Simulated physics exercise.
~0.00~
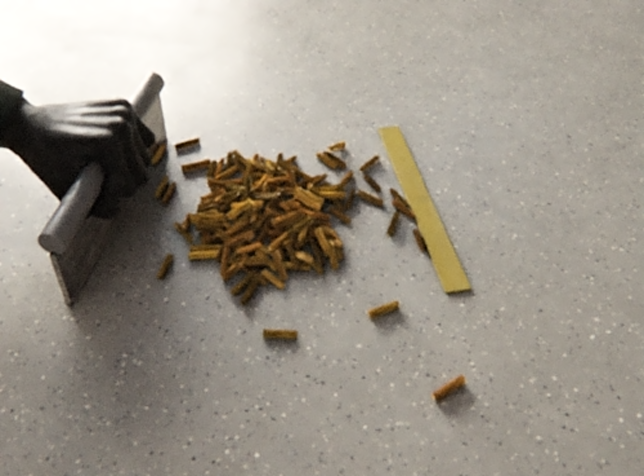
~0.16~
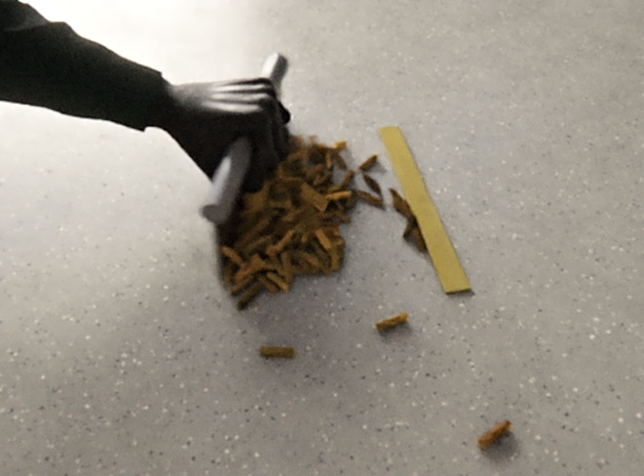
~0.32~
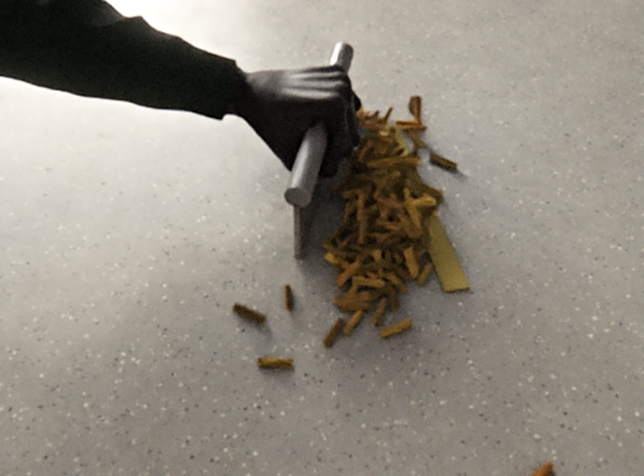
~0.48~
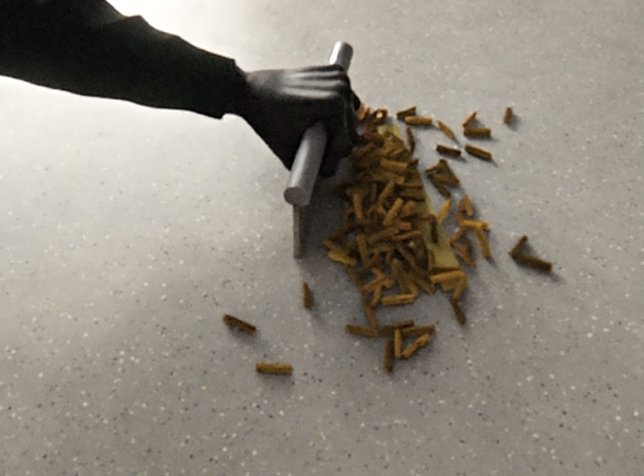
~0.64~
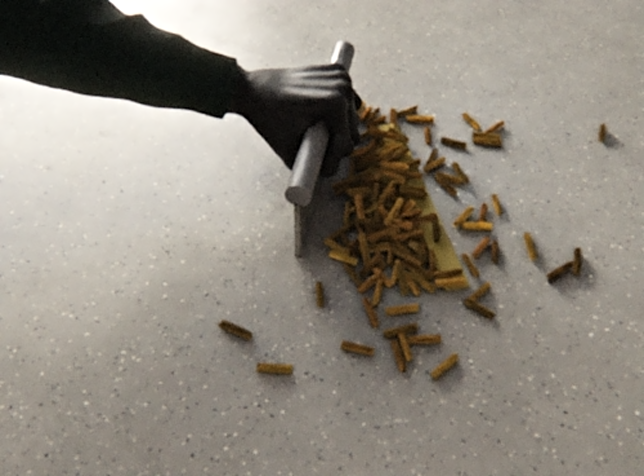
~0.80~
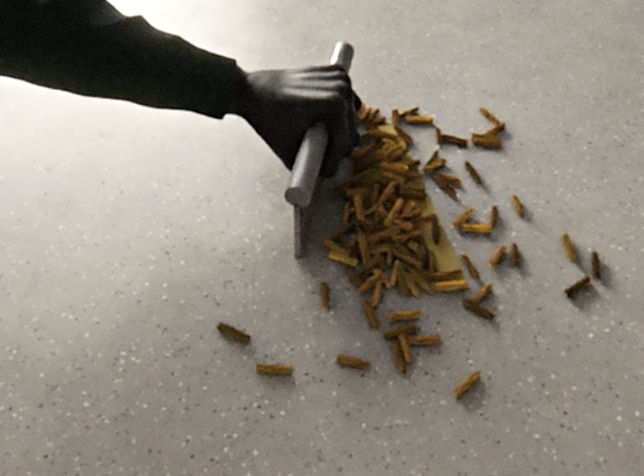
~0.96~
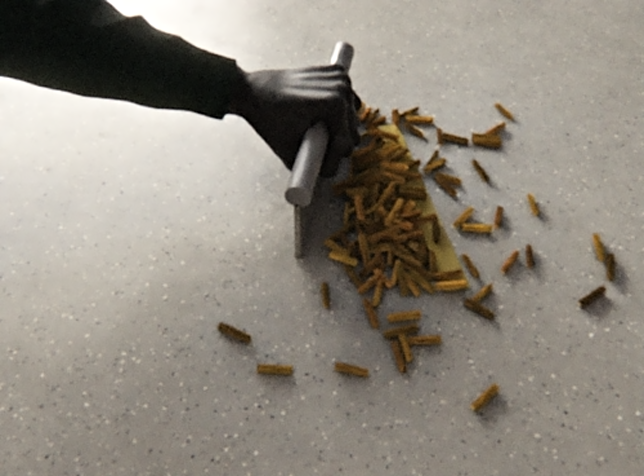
On a speckled grey surface, a dark-gloved hand pushes brown pieces rightwards with a scraper, stops, and many scatter past a yellow strip.
